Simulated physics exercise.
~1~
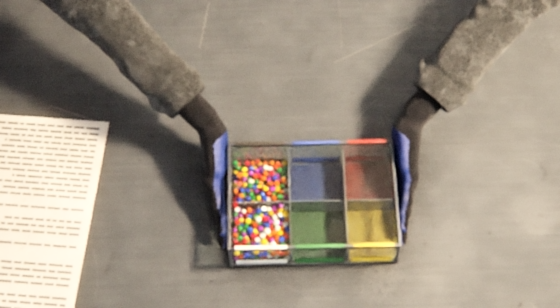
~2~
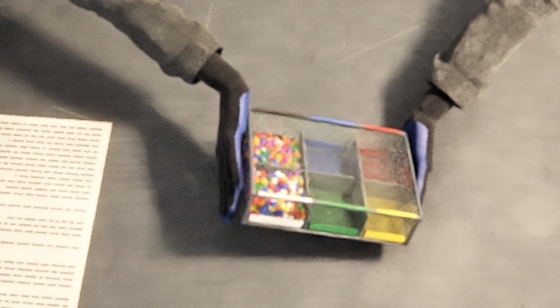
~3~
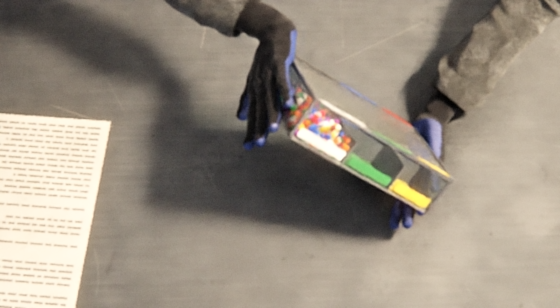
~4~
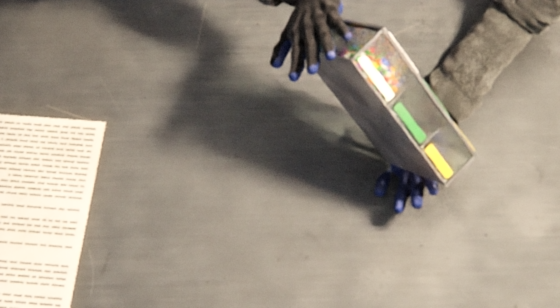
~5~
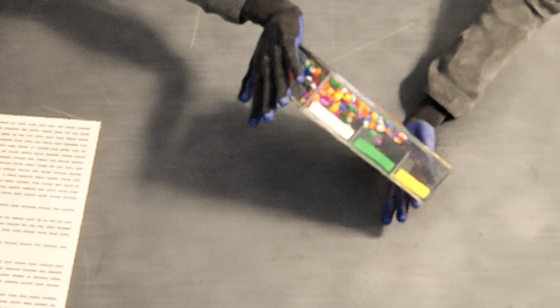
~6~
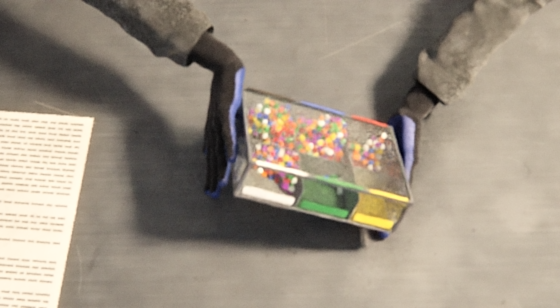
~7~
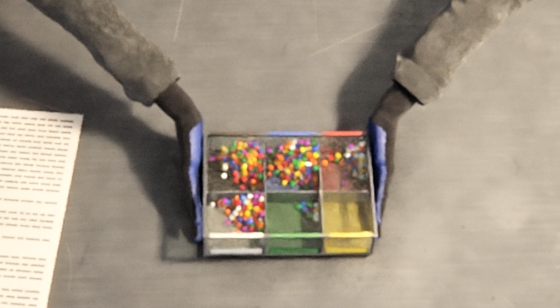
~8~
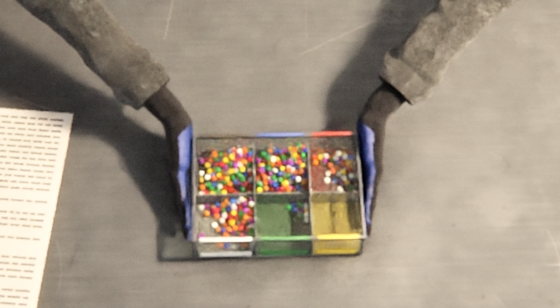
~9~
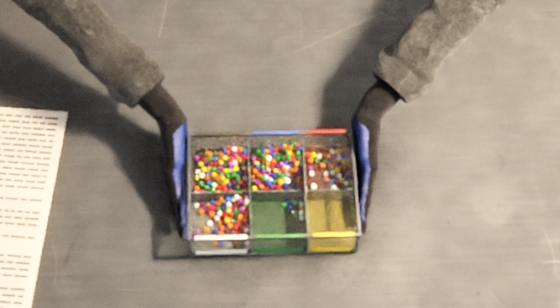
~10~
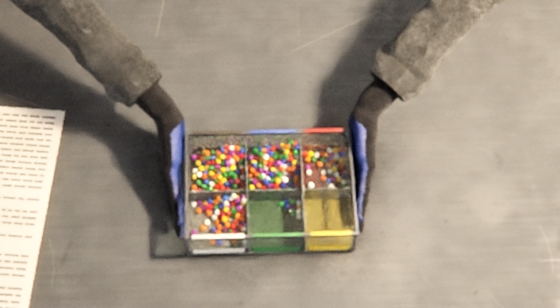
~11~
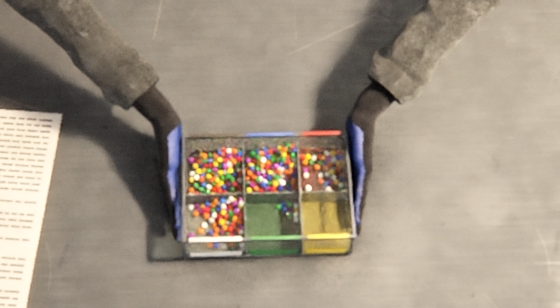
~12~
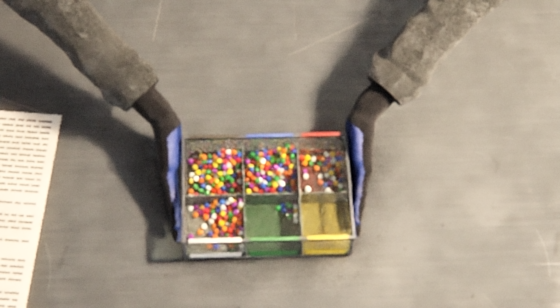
Two gloved hands tilt a divided box of colorful beads steeply, then lay it flat with beads spread into more compartments.
